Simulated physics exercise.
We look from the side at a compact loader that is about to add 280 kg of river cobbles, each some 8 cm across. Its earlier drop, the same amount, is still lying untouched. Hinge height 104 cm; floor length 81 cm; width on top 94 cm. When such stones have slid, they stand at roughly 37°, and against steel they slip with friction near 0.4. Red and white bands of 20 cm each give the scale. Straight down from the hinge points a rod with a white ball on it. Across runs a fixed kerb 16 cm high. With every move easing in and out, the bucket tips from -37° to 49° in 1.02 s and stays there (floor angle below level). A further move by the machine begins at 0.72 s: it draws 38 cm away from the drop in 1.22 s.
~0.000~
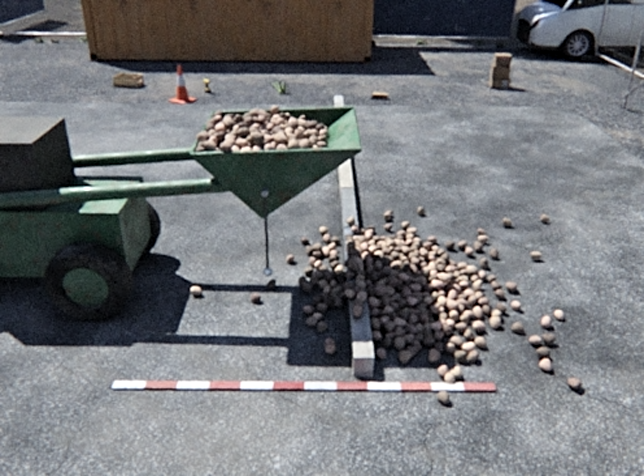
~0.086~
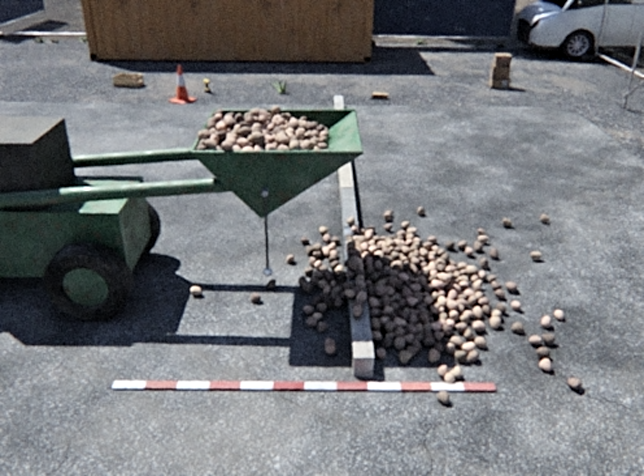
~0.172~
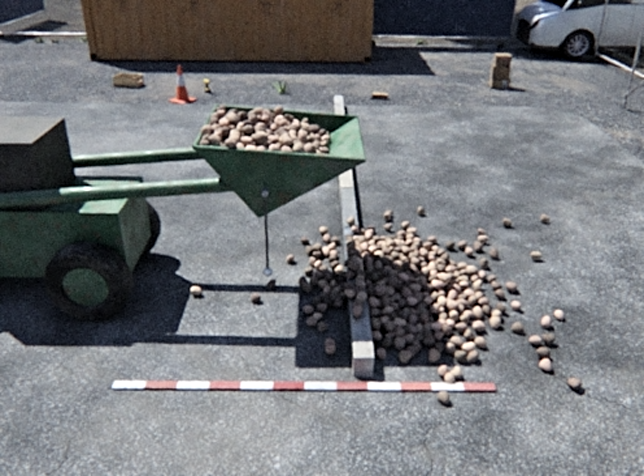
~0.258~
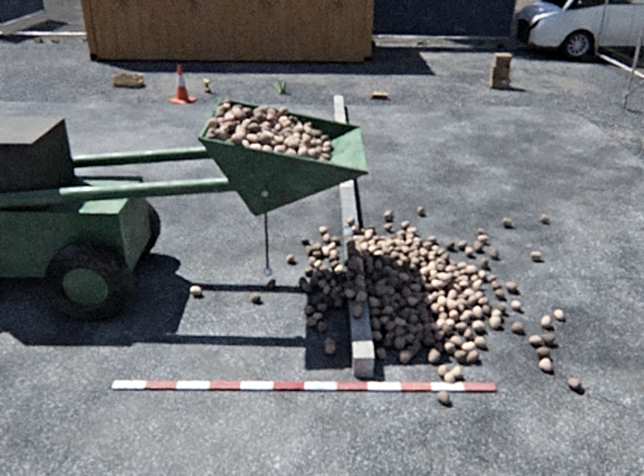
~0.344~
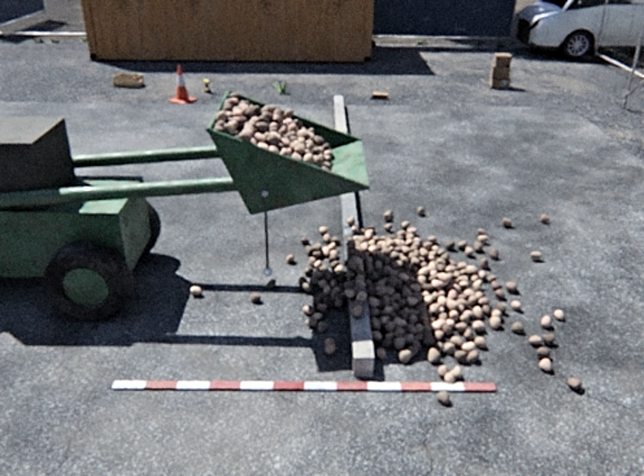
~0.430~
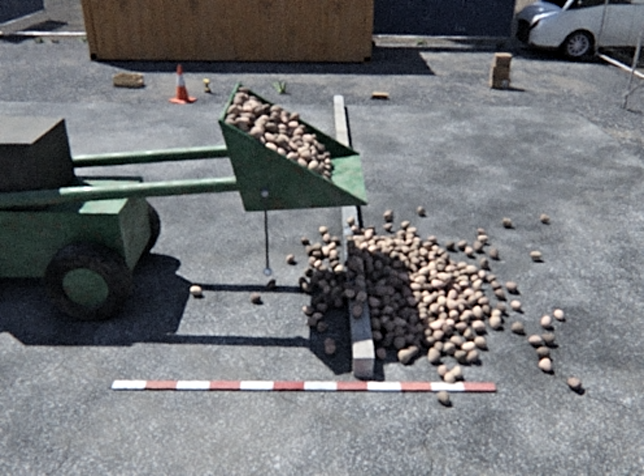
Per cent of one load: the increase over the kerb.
21 percent.
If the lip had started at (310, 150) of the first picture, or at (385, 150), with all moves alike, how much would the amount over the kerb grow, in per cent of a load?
Near 0 in a hundred, then near 50 in a hundred.
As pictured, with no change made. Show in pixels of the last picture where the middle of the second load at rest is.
Roughly pixel (327, 276) in the last view.
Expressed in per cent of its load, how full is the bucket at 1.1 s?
Around 30 per cent of the load is still inside.
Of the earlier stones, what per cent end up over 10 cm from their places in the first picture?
Roughly 5 percent.
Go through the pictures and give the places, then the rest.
In the first frame, the bucket is at -37°, its lip at (362, 150); the top of the load is at (250, 119). The earlier load is highest near (355, 254), 24 cm above ground level, 17 % on this side of the kerb, 83 % over the kerb.
The second frame shows lip at (363, 152), floor tilted -35°, highest stones at (245, 119); the stones move at 0.2 m/s on average.
The third frame shows lip at (365, 160), floor tilted -30°, highest stones at (233, 119); the stones move at 0.3 m/s on average.
The fourth frame shows lip at (368, 172), floor tilted -23°, highest stones at (231, 112); the stones move at 0.4 m/s on average.
The fifth frame shows lip at (369, 188), floor tilted -14°, highest stones at (237, 106); the stones move at 0.4 m/s on average.
In the sixth frame, the bucket is at -4°, its lip at (367, 204); the top of the load is at (245, 102); the stones move at 0.5 m/s on average.
After 0.8 s the floor is at 35°; in per cent of one load, 100 in the bucket, 17 on this side of the kerb, 83 over the kerb; the foremost stones are at (539, 285).
After 1.1 s the floor is at 49°; in per cent of one load, 28 in the bucket, 83 on this side of the kerb, 90 over the kerb; the foremost stones are at (539, 285).
After 2.4 s the floor is at 49°; in per cent of one load, 0 in the bucket, 96 on this side of the kerb, 104 over the kerb; the foremost stones are at (539, 285).
After 4.8 s the floor is at 49°; in per cent of one load, 0 in the bucket, 96 on this side of the kerb, 104 over the kerb; the foremost stones are at (539, 285). Net gain over the kerb, 21.
